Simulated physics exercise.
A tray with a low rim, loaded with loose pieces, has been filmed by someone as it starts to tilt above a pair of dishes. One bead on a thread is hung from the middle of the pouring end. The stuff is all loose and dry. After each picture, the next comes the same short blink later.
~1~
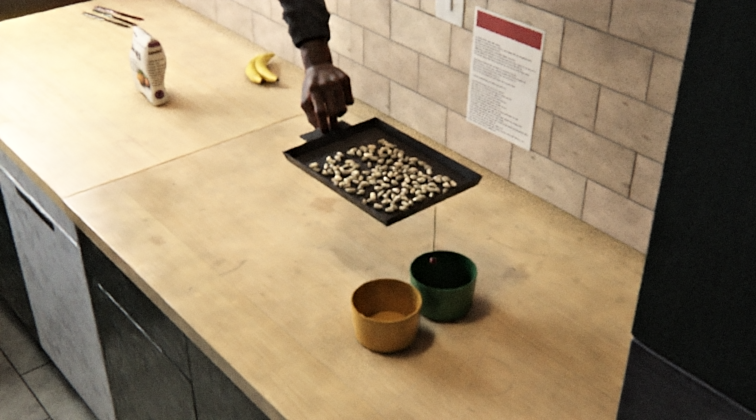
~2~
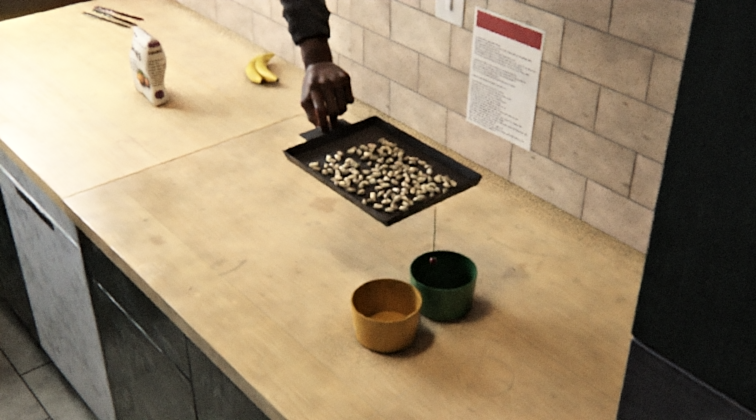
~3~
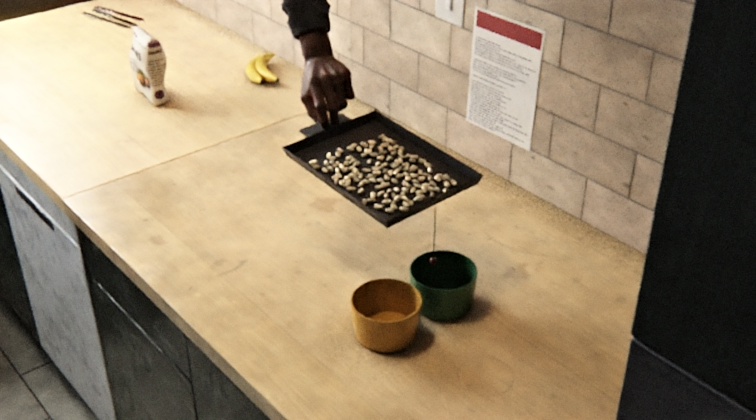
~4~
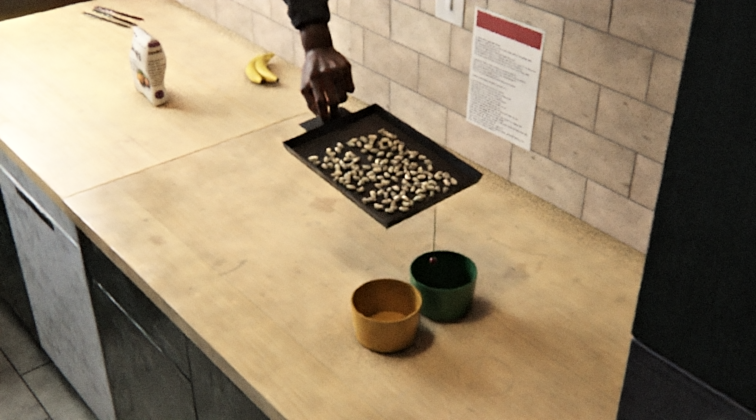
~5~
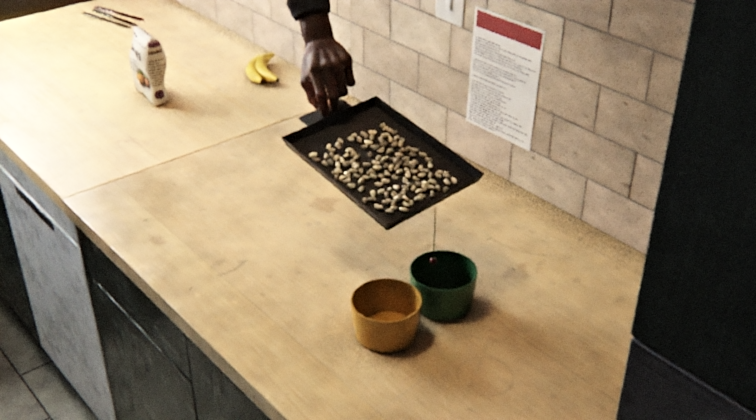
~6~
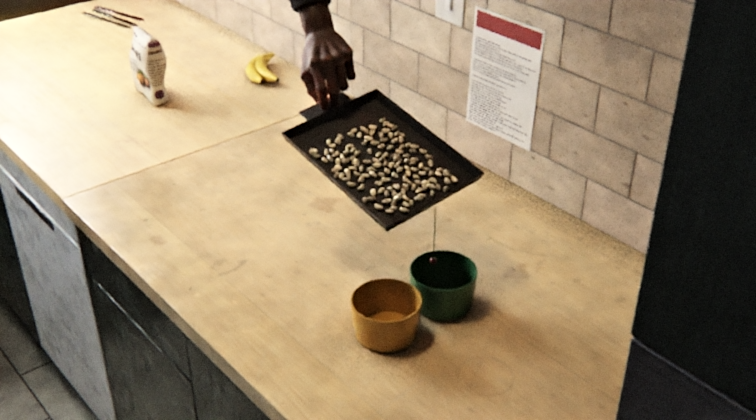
A dark tray of white beans, gripped by a hand, tilted slowly a little toward its left corner above an orange dish and a green one, while the beans stayed in place.
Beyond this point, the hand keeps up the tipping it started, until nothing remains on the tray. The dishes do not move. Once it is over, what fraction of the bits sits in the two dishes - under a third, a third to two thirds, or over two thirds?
The dishes hold over two thirds of the bits.
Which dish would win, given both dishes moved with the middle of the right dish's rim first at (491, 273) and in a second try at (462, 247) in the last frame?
In turn: The left-hand dish; left.
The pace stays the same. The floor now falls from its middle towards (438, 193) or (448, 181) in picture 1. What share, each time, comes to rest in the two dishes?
The share is 30 per cent in the first and 30 per cent in the second.
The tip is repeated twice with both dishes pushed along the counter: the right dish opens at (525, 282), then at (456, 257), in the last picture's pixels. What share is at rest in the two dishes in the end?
Trial 1 near 0 percent, trial 2 near 80 percent.
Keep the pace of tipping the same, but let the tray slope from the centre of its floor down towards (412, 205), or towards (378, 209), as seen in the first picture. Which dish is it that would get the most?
The first try favours the leftmost dish, the second the leftmost dish.
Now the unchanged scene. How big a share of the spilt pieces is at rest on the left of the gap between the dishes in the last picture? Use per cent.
Left fraction: Around 10 per cent.
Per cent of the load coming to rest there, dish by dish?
The left dish ends with 90 per cent of the load and the right dish with 0 per cent.
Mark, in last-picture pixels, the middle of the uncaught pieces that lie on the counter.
The centre sits near (435, 327).
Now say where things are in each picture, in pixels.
Corners of the pouring end (387, 217) and (478, 176), level; middle of the load (385, 174), white beans; left dish (409, 330); right dish (466, 299); bead on its thread (433, 261), in the first frame.
Corners of the pouring end (387, 217) and (478, 175), level; middle of the load (385, 173), in the second frame.
Corners of the pouring end (387, 218) and (478, 175), tipped barely, lowest at the left corner; middle of the load (385, 172), in the third frame.
Corners of the pouring end (388, 220) and (479, 174), tipped a little, lowest at the left corner; middle of the load (385, 169), in the fourth frame.
Corners of the pouring end (388, 222) and (479, 173), tipped a little, lowest at the left corner; middle of the load (386, 166), in the fifth frame.
Corners of the pouring end (388, 223) and (479, 172), tipped a little, lowest at the left corner; middle of the load (386, 164); left dish (409, 330); right dish (466, 299), in the sixth frame.
Just after the last frame, tray tipped steeply; every one on the tray.
A moment on, tray tipped right over; the larger part on the tray; just a few in the left dish; just a few outside both; about a tenth in the air.
Further on, tray tipped past a quarter turn; the larger part in the left dish; about a tenth in the right dish; about a tenth outside both.
When it is over, tray tipped past a quarter turn; the larger part in the left dish; about a tenth in the right dish; about a tenth outside both.
